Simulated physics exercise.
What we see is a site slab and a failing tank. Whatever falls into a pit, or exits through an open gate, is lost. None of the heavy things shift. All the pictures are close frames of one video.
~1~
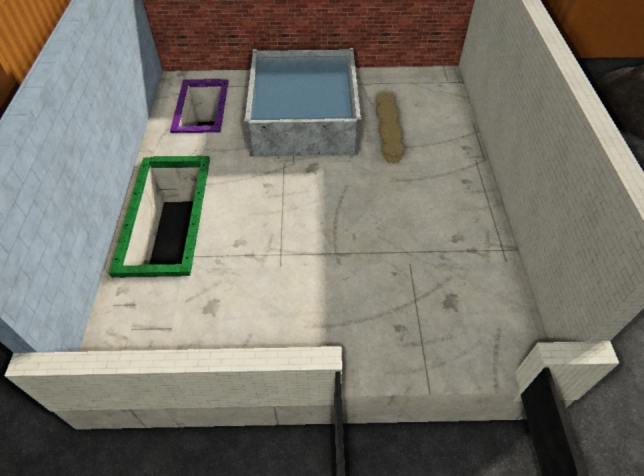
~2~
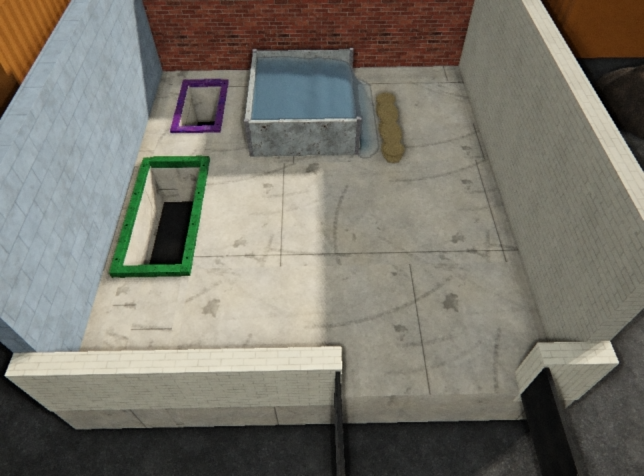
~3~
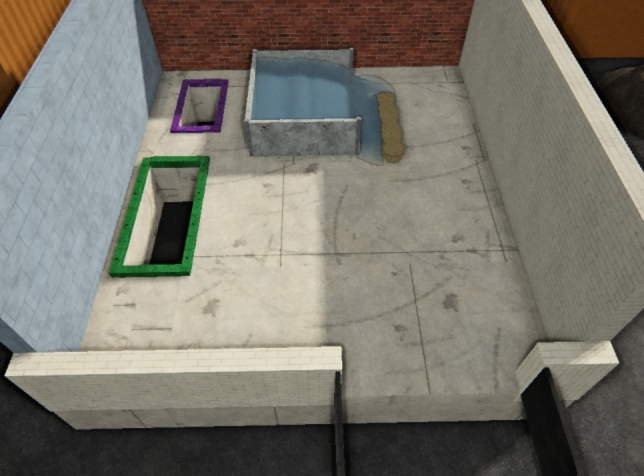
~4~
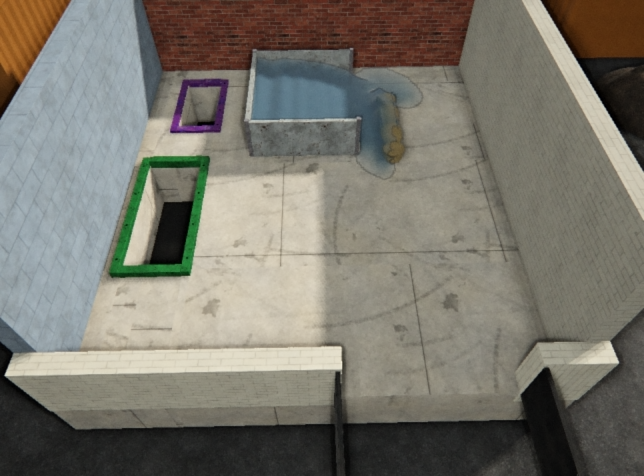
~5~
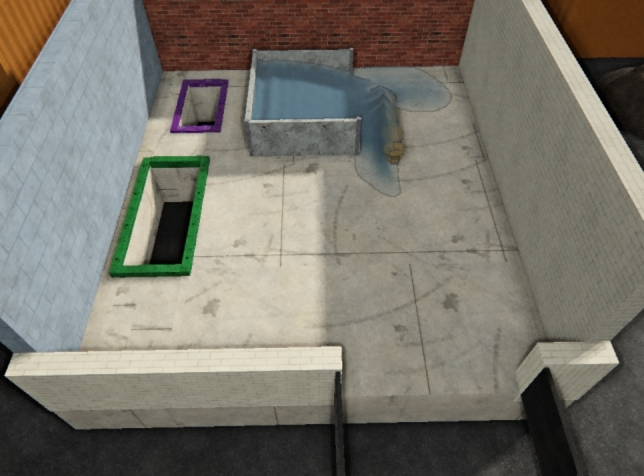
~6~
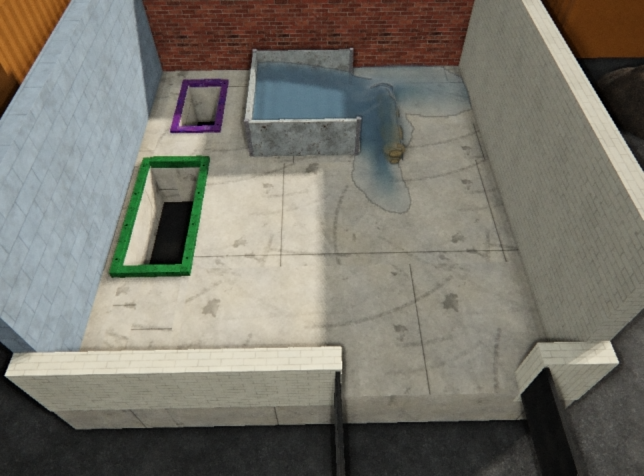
Water pours from the right side of a tank and spreads around a tan block across the concrete slab.
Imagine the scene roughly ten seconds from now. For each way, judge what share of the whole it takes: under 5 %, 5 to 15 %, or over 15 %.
One by one: Gate: The top band. Purple pit: The bottom band. Green pit: The bottom band.
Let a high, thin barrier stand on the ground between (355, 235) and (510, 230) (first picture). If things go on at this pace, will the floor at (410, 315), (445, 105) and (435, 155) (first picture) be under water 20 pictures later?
In turn: Clear, flooded, flooded.
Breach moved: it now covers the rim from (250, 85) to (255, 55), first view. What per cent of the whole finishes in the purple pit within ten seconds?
The purple pit takes 60 per cent.
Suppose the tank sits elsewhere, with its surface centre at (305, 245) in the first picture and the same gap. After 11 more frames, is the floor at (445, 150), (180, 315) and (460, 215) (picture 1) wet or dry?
Spot one wetted, spot two unwetted, spot three wetted.
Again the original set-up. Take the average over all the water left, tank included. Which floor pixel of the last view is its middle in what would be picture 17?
I'd say near (368, 125).
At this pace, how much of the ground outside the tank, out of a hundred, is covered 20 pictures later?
Around 55 percent of it.
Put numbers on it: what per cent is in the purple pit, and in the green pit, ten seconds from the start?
Close to 0 per cent, and close to 0 per cent.
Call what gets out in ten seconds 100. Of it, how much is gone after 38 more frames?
Close to 55 out of every hundred.
A moment on, water covers 35 % of the floor; the gate 0 %, the purple pit 0 %, the green pit 0 %.
Next, water covers 55 % of the floor; the gate 0 %, the purple pit 0 %, the green pit 0 %.
Then, water covers 55 % of the floor; the gate 3 %, the purple pit 0 %, the green pit 0 %.
Later, water covers 75 % of the floor; the gate 18 %, the purple pit 0 %, the green pit 0 %.
In the end, water covers 85 % of the floor; the gate 34 %, the purple pit 0 %, the green pit 0 %.
